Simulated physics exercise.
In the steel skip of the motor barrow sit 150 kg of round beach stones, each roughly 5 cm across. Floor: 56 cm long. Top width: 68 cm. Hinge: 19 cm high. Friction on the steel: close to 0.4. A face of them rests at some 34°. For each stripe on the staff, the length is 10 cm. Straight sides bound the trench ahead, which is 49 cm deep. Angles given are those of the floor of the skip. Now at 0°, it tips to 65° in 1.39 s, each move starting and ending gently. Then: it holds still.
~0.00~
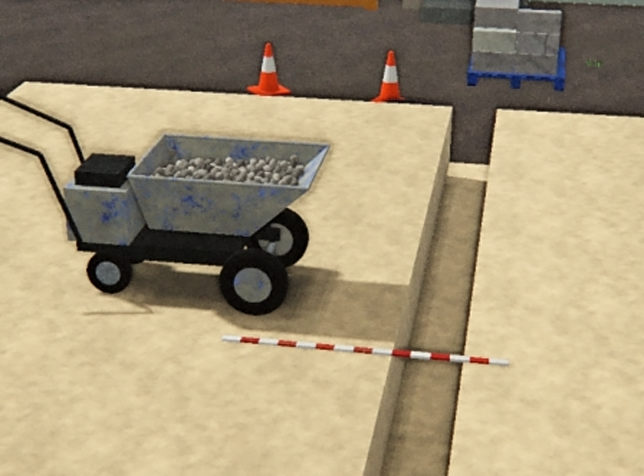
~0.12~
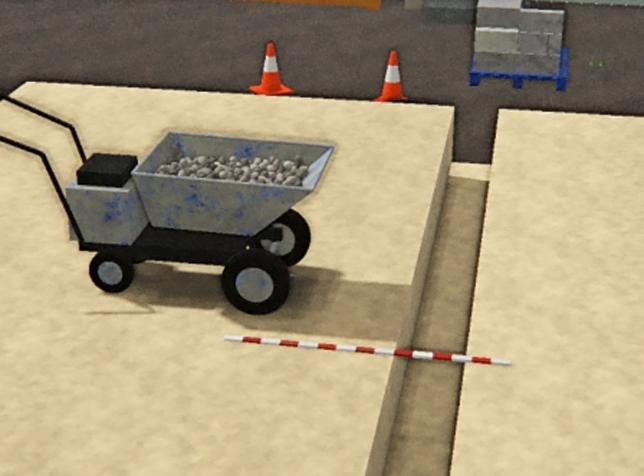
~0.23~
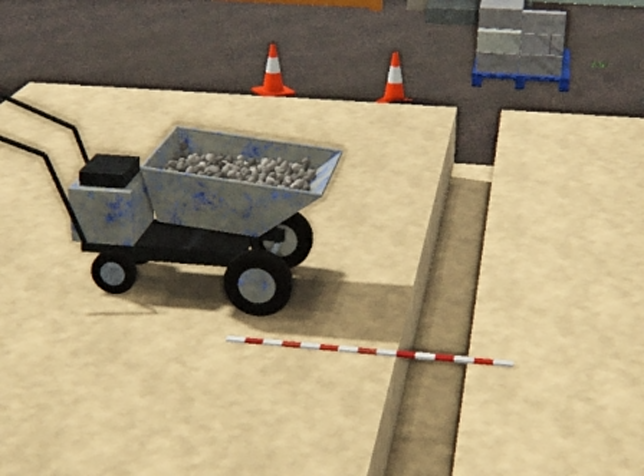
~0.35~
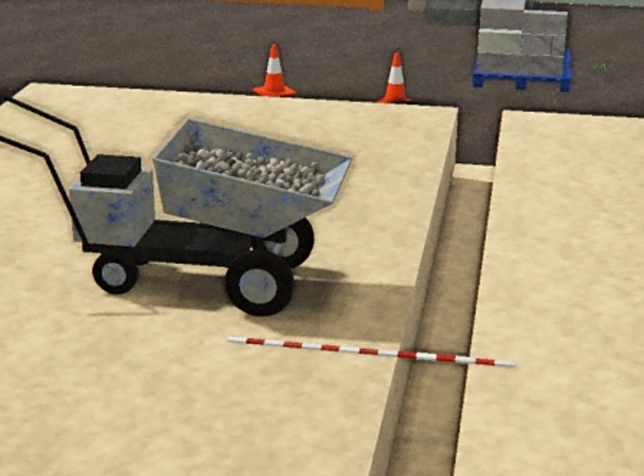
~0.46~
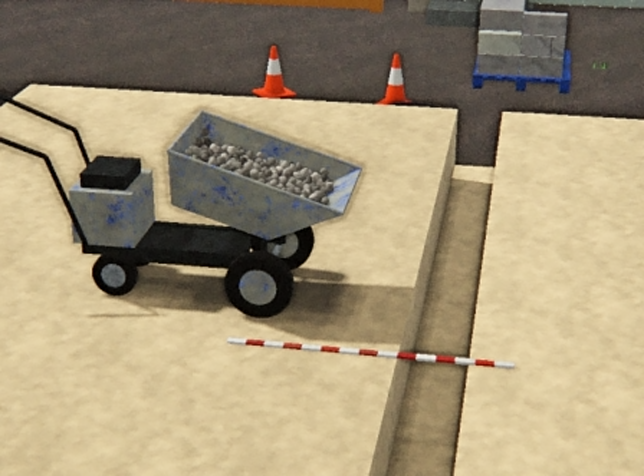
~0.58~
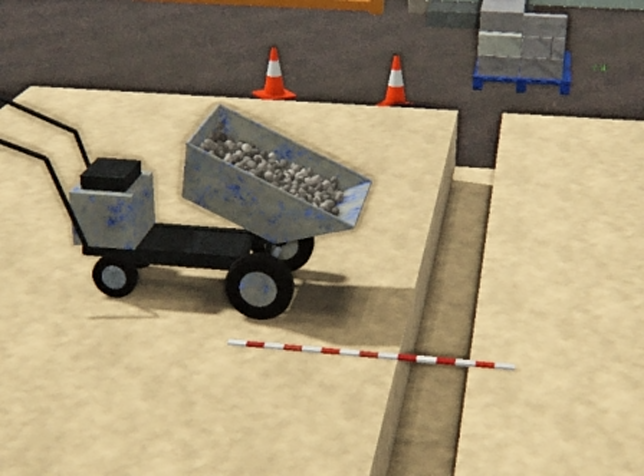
On a sandy work site beside a narrow straight-sided trench, a motor barrow stands still, its steel skip full of round stones lying level. The skip begins to tilt slowly toward the trench on the right, then its rear rises steadily higher, steepening while the stones stay inside.
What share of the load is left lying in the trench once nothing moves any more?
About 96 per cent.
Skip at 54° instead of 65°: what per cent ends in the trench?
Share in trench: Approx. 85%.
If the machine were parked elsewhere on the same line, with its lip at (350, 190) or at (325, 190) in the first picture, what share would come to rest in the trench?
I'd say some 80 per cent and some 100 per cent.
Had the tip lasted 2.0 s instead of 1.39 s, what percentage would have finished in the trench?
Roughly 95% would finish there.
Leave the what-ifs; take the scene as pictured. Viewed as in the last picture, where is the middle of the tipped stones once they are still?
About (442, 368).
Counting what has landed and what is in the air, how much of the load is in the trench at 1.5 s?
I'd put it near 40 per cent.
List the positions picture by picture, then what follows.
In the first picture, the skip is at 0°, its lip at (309, 189); the top of the load is at (264, 168).
The second picture shows lip at (313, 190), floor tilted 1°, highest stones at (233, 164); the stones move at 0.2 m/s on average.
In the third picture, the skip is at 5°, its lip at (322, 195); the top of the load is at (195, 160); the stones move at 0.3 m/s on average.
The fourth picture shows lip at (333, 203), floor tilted 10°, highest stones at (197, 152); the stones move at 0.5 m/s on average.
The fifth picture shows lip at (343, 214), floor tilted 17°, highest stones at (204, 145); the stones move at 0.6 m/s on average.
The sixth picture shows lip at (354, 228), floor tilted 25°, highest stones at (218, 138); the stones move at 0.6 m/s on average.
After 1.0 s the floor is at 55°; 100 % in the skip; the foremost stones are at (381, 264).
After 1.5 s the floor is at 65°; 53 % in the skip, 8 % short of the trench, 39 % in the trench; the foremost stones are at (469, 366).
After 1.8 s the floor is at 65°; 15 % in the skip, 7 % short of the trench, 77 % in the trench; the foremost stones are at (469, 366).
After 3.8 s the floor is at 65°; 0 % in the skip, 4 % short of the trench, 96 % in the trench; the foremost stones are at (467, 383).
